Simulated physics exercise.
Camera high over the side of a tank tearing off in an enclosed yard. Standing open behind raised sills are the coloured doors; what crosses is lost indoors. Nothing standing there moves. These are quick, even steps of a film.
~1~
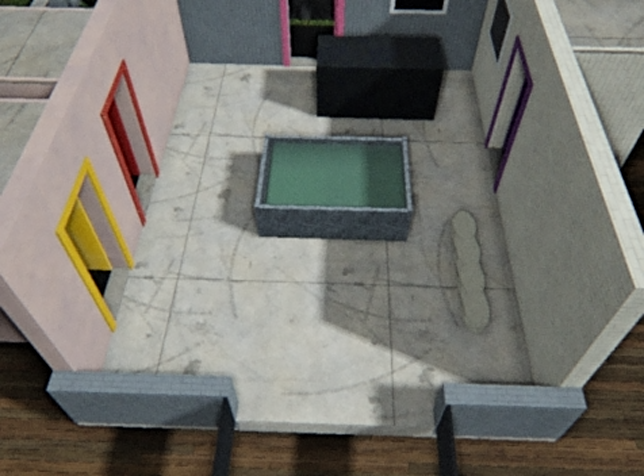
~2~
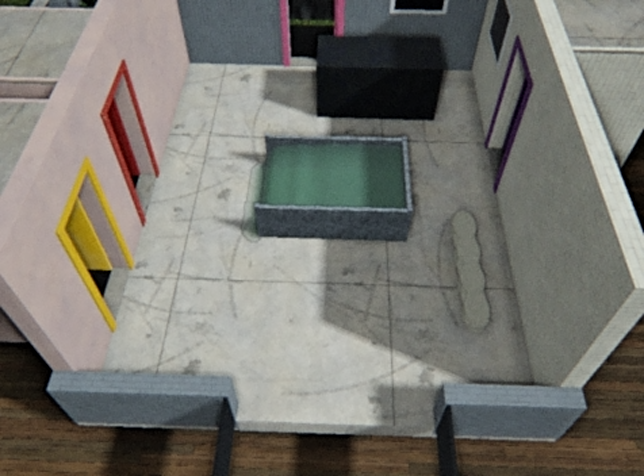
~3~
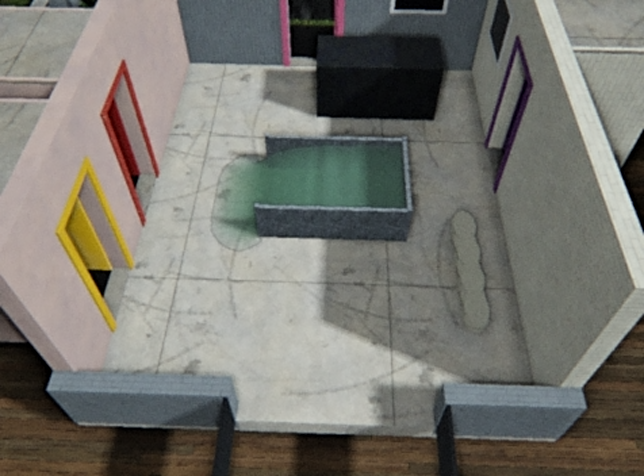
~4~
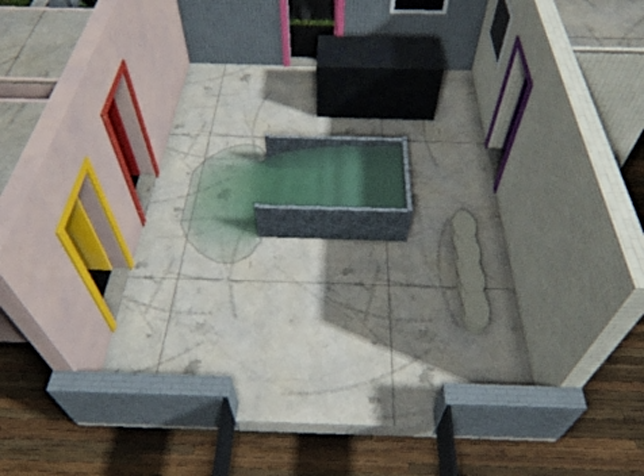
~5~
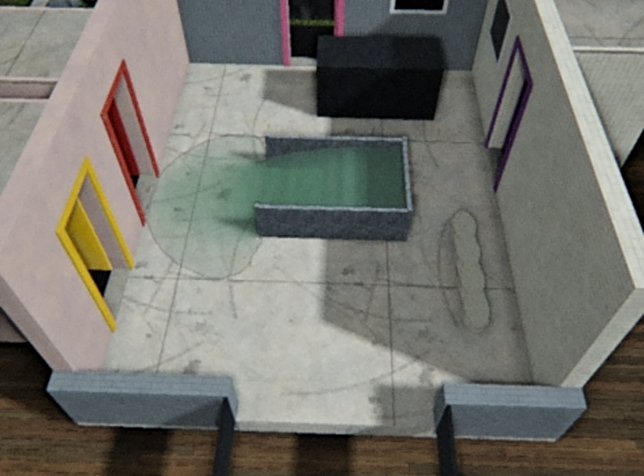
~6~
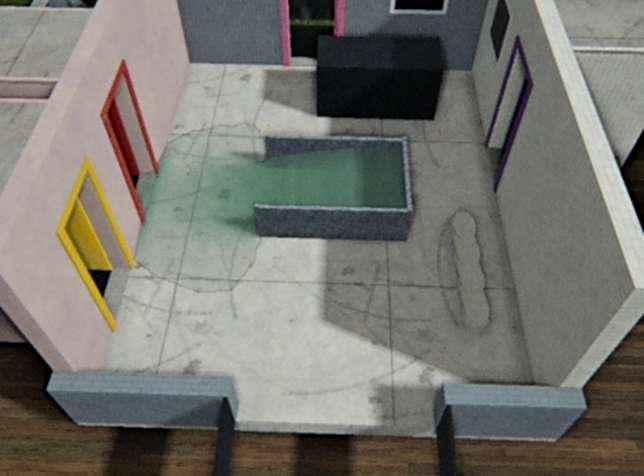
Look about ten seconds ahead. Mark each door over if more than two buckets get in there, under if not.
Purple door - under; red door - over; yellow door - over; pink door - over.
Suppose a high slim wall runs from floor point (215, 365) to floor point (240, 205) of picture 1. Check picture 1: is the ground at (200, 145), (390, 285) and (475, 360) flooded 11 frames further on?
Taking the points in order, they are inundated, high and dry and high and dry.
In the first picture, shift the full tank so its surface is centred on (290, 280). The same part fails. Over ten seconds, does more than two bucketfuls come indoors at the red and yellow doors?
Red door gets less, yellow door gets more.
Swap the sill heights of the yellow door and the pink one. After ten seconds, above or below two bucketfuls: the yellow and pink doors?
The yellow one exceeds it, the pink one falls short.
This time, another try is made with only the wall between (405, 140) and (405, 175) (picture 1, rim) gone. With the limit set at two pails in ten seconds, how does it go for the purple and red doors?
Purple: Above the mark; red: Below the mark.
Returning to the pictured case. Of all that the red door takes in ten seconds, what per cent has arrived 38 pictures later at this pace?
Roughly 100 per cent.
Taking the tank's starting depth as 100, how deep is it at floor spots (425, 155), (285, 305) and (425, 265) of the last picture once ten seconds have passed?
8, 4, 6 %.
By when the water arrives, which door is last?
The one in purple.
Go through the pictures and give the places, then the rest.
In the first picture, the open tank at (334, 175) is whole and still.
In the second picture, water pours out at (266, 190) and has run to (253, 237).
In the third picture, water pours out at (267, 192) and has run to (228, 242).
In the fourth picture, water pours out at (267, 193) and has run to (209, 162).
In the fifth picture, water pours out at (267, 193) and has run to (153, 221).
In the sixth picture, water pours out at (267, 194) and has run to (136, 252).
A moment on, water covers 20 % of the floor; the purple door not reached, the red door far over two buckets in, the yellow door wet at the sill, nothing in, the pink door not reached.
Next, water covers 25 % of the floor; the purple door not reached, the red door far over two buckets in, the yellow door under two buckets in, the pink door not reached.
Then, water covers 40 % of the floor; the purple door not reached, the red door far over two buckets in, the yellow door over two buckets in, the pink door wet at the sill, nothing in.
Later, water covers 75 % of the floor; the purple door not reached, the red door far over two buckets in, the yellow door over two buckets in, the pink door under two buckets in.
In the end, water covers 95 % of the floor; the purple door wet at the sill, nothing in, the red door far over two buckets in, the yellow door over two buckets in, the pink door over two buckets in.
